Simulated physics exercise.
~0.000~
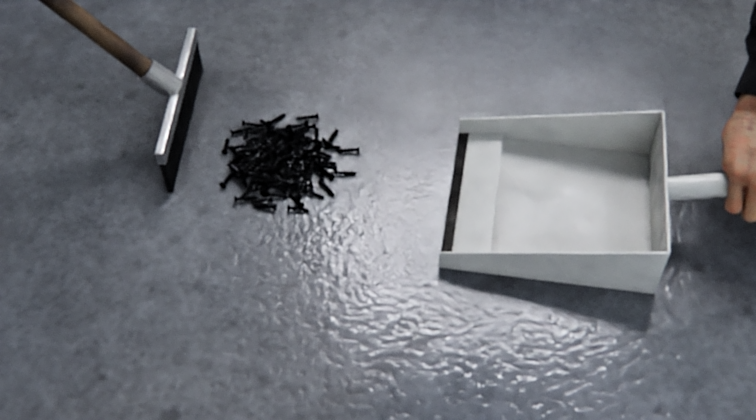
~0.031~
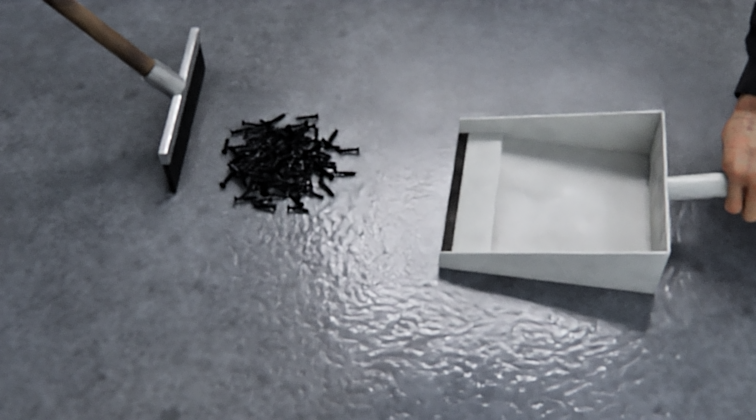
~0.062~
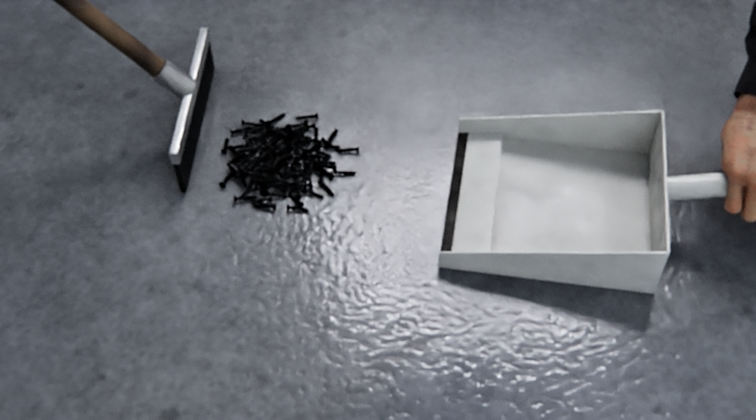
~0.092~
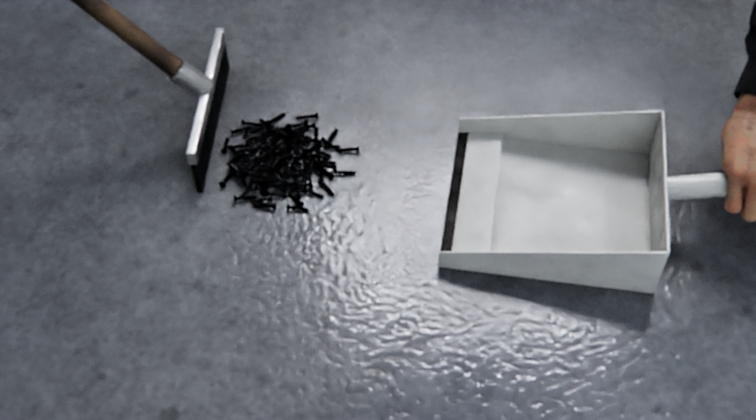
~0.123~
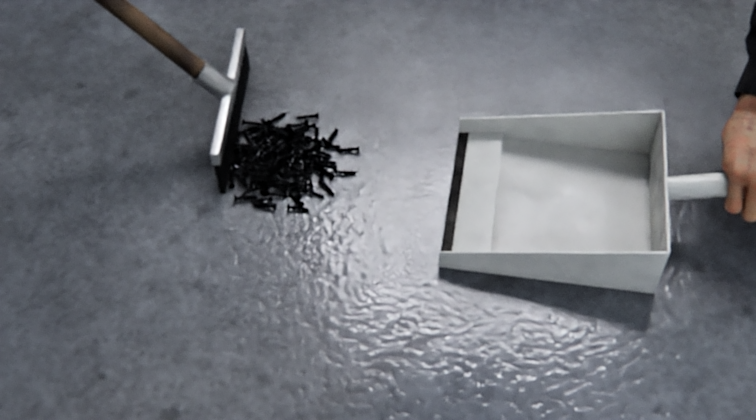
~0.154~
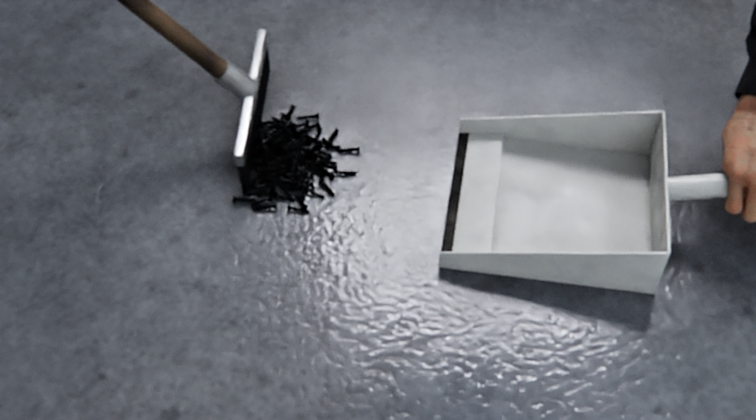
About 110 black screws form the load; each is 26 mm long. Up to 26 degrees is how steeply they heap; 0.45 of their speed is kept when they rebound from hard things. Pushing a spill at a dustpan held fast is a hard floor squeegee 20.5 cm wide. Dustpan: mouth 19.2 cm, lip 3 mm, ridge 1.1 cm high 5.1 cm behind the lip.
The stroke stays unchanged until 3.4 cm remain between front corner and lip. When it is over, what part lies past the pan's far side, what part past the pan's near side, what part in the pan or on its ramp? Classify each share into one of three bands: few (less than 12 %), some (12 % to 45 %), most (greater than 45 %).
Classification: Far side - some, near side - few, pan - some.
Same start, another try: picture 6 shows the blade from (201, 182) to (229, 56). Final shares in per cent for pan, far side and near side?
Split: Pan = 0, far = 5, near = 10.
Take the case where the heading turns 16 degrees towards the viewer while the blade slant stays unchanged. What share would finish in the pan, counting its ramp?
Estimate: 25 % in pan or on ramp.
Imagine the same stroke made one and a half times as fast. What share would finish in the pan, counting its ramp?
It would be around 45 percent.
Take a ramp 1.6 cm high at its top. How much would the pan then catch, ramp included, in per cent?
Close to 15 per cent then.
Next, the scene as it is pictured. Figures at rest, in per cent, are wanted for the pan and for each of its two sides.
Result in %: Far side 20, near side 0, pan 20.
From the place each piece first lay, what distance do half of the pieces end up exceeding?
About 18 cm.
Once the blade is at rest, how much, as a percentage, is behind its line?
Roughly 10 per cent of it.
After 0.28 s, middle of the blade 13 cm from the lip; 0 % over the lip, far side 10 %, near side 0 %.
Then, at 0.37 s, middle of the blade 7 cm from the lip; 0 % over the lip, far side 15 %, near side 0 %.
After 0.59 s, middle of the blade 5 cm from the lip; 20 % over the lip, far side 20 %, near side 0 %.
At rest (1.3 s), far side 20 %, near side 0 %, pan 20 %, in front of the lip or behind the blade 60 %.
